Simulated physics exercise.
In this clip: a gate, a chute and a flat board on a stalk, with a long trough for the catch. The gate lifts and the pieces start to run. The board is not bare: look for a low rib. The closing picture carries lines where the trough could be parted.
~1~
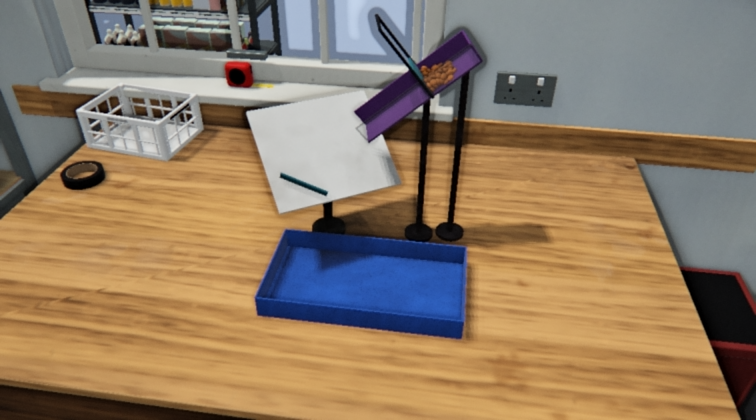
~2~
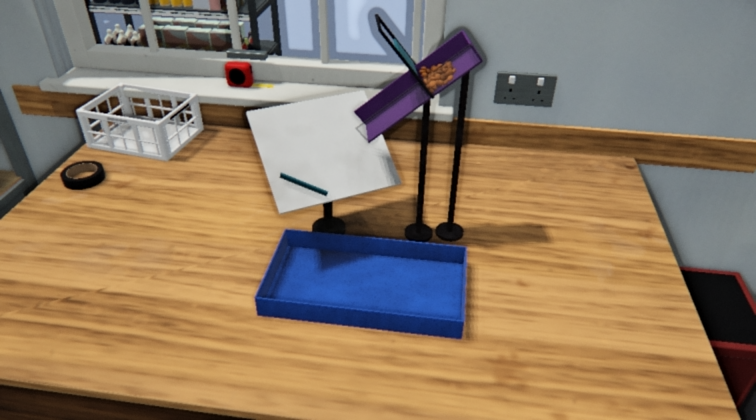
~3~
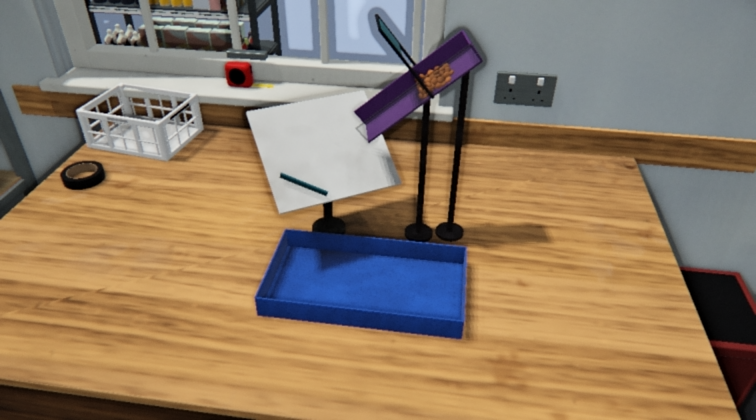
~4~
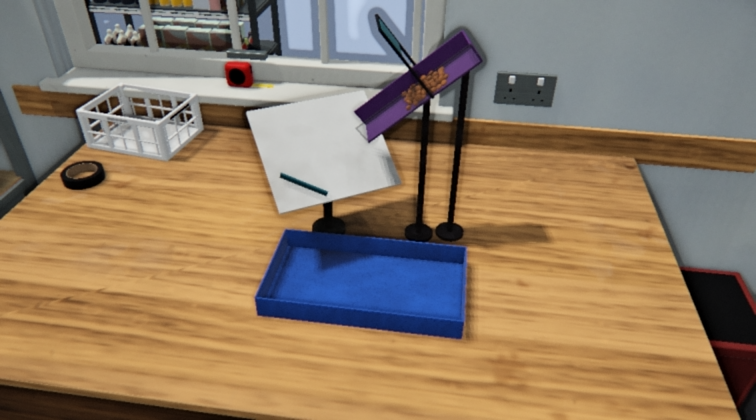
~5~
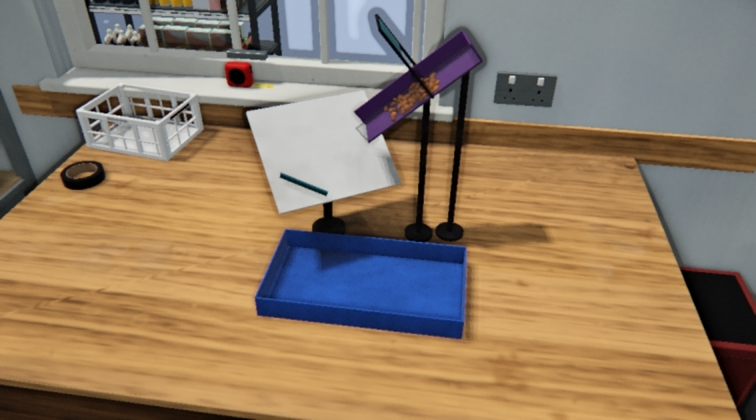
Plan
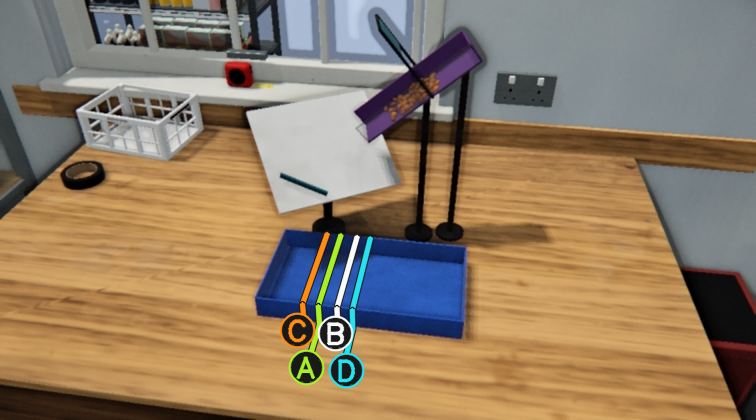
A clump of small orange-brown pieces slid down a sloping purple chute toward its lower left end, spreading out a little, while the tilted white board and the empty blue tray below stayed still.
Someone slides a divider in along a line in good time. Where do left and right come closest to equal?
Take B.
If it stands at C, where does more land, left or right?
The right side.
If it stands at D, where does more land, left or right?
More lands on the left.
On the marked copy, line A crosses the front rim at (318, 305); line B crosses the front rim at (337, 307); line C crosses the front rim at (302, 303); line D crosses the front rim at (352, 309).
With A, of what is caught, a stray few on the left of the divider, nearly all on the right.
With B, of what is caught, about two thirds on the left of the divider, about a third on the right.
With C, of what is caught, none on the left of the divider, all on the right.
With D, of what is caught, nearly all on the left of the divider, a small part on the right.
